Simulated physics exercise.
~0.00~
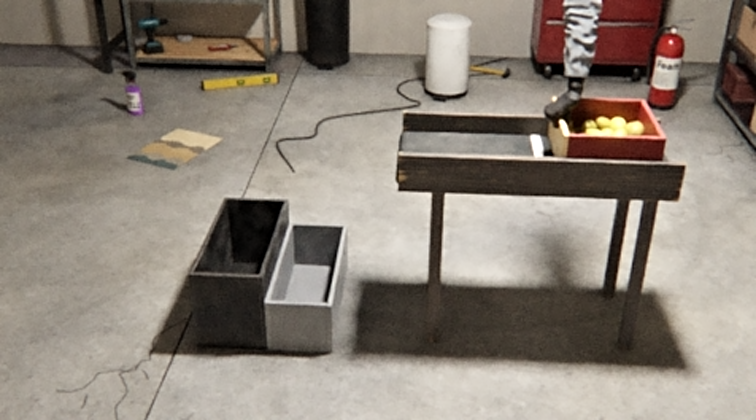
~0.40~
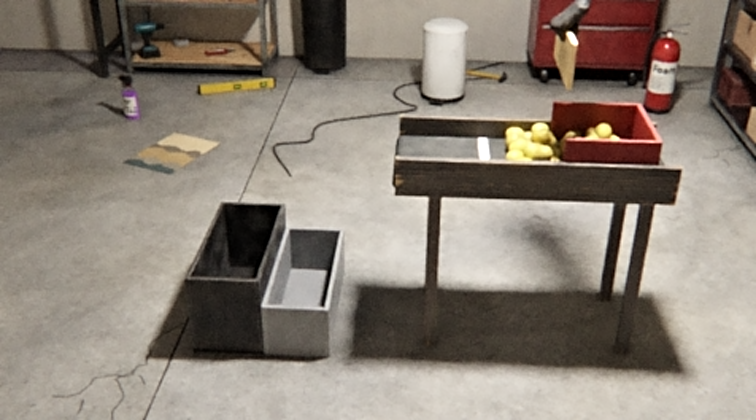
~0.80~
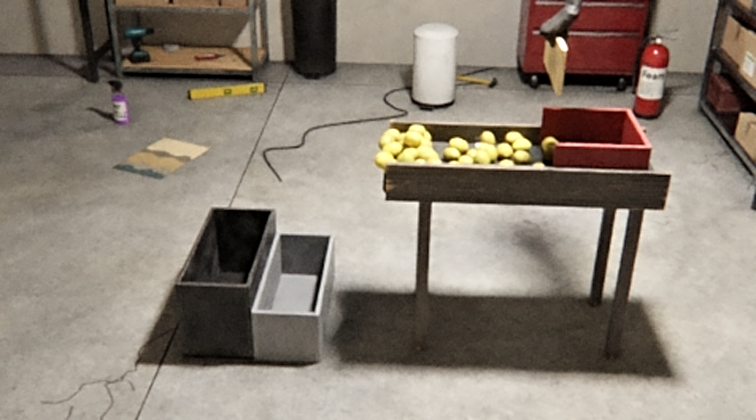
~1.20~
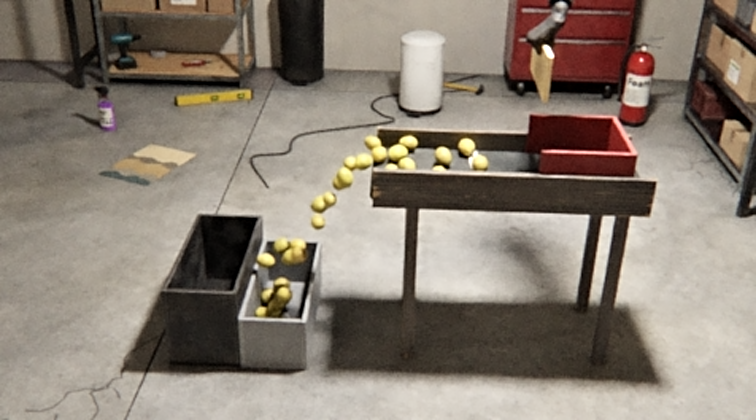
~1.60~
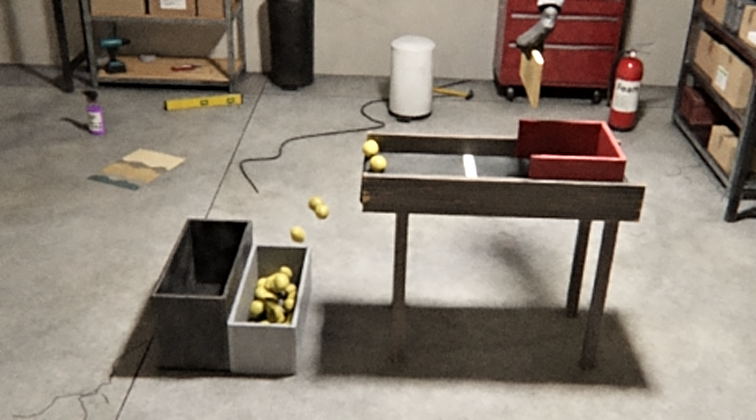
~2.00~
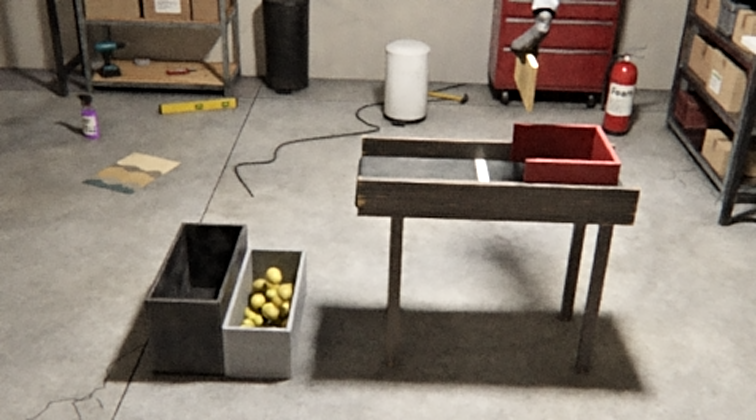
Yellow lemons sit in a red pen at the right end of a dark, raised belt table, seen from slightly above in a concrete-floored garage. A grey tote and a black tub stand on the floor to the left, with shelves, a white cylinder, a red tool chest and a fire extinguisher behind. A mechanical arm lifts a wooden gate, and the lemons spill out and ride leftward along the belt. They tumble off the end in an arc into the nearer grey tote. The last few follow, leaving the belt empty, the lemons piled in the tote and the black tub empty.
